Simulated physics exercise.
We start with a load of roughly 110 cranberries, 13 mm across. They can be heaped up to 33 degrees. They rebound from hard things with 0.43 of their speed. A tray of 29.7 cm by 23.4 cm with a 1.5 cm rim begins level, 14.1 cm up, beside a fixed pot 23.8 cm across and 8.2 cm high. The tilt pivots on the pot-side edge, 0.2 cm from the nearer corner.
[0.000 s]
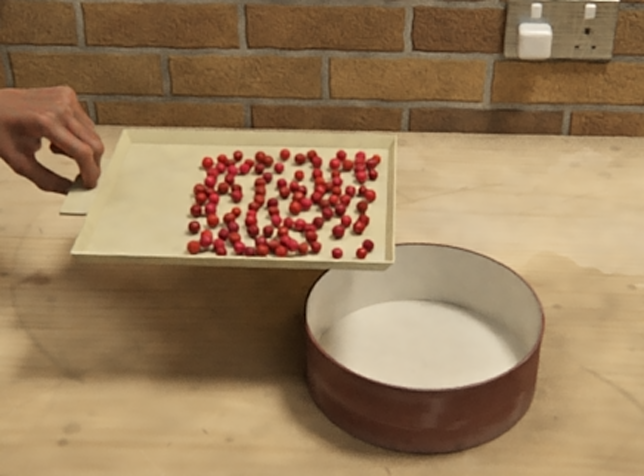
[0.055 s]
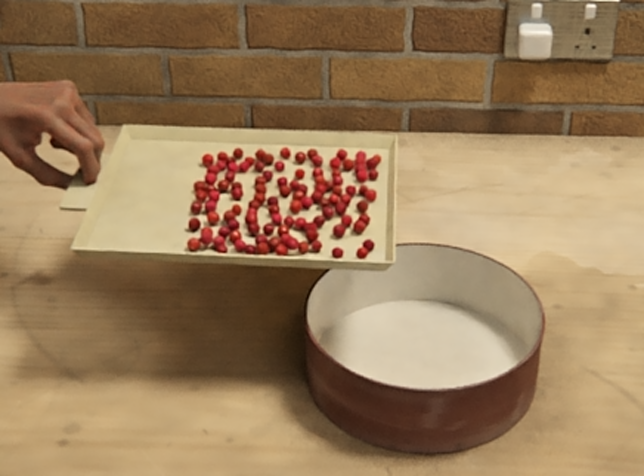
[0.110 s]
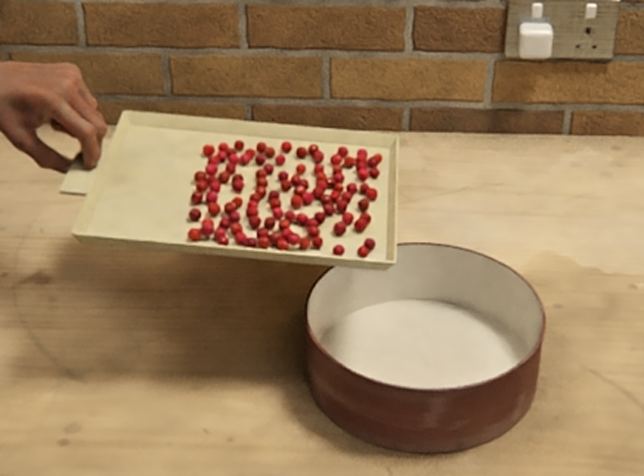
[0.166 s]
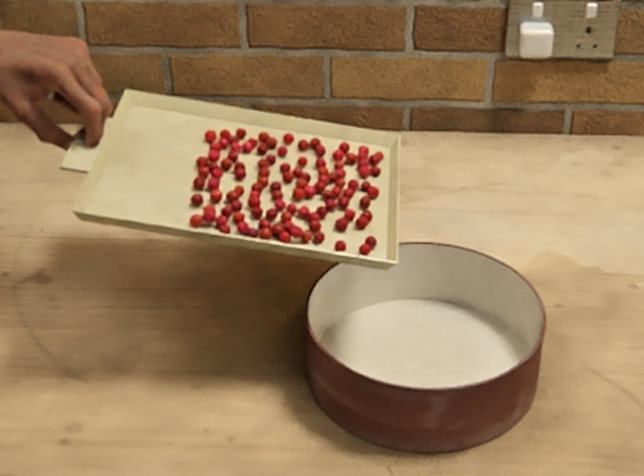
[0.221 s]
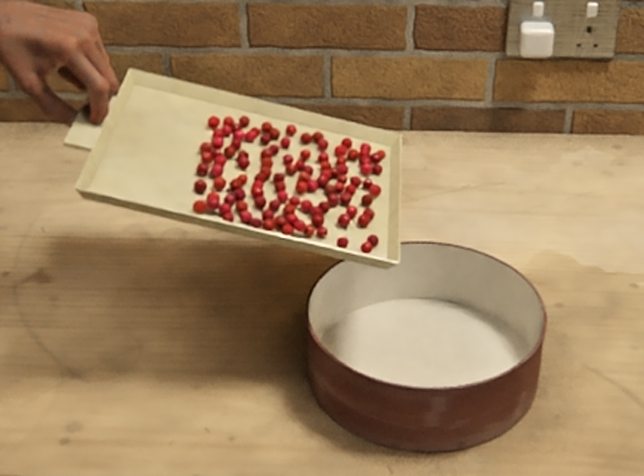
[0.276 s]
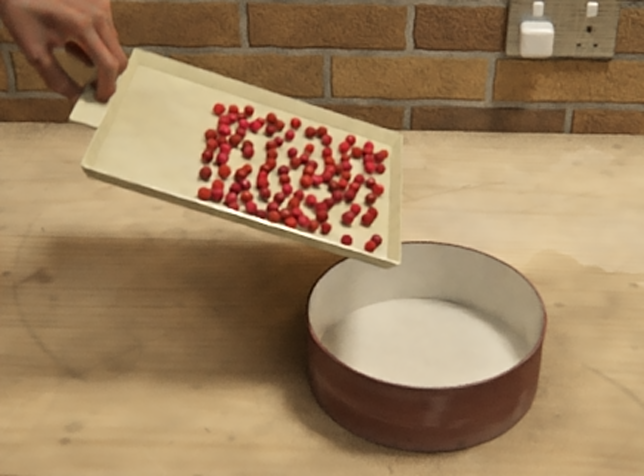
A cream tray scattered with small red berries is held by a hand at the upper left, its right edge above the rim of a round, reddish-brown pot with a pale interior. The wooden tabletop is seen from slightly above, before a brick wall with a white plug socket. The hand raises the tray's left end, steepening its rightward slant, while the berries stay spread across it.
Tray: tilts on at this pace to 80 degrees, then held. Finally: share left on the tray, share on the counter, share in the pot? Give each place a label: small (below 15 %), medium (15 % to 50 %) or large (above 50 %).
Shares by place: Tray small, counter medium, pot large.
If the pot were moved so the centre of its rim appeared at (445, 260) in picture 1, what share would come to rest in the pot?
Roughly 95 per cent.
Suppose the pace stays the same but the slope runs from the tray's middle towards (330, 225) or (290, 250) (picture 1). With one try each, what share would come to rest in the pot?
Near 100 and 90 per cent, in that order.
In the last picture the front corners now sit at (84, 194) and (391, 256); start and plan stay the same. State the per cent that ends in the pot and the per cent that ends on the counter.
Final per cent - pot 85, counter 15.
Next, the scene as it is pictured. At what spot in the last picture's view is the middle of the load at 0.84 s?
(398, 197), roughly.
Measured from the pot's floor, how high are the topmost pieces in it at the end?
It stands at some 2.0 cm.
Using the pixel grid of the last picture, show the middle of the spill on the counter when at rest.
Centre of spill: Around pixel (450, 268).
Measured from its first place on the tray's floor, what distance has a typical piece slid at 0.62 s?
Around 8 centimetres.
After 0.62 s, tilt 49 degrees; the tray holds 100 %, the pot 0 %.
After 0.84 s, tilt 68 degrees; the tray holds 80 %, the pot 5 %.
After 1.18 s, tilt 80 degrees; the tray holds 5 %, the pot 55 %.
At rest (1.9 s), tray 0 %, counter 35 %, pot 65 %.
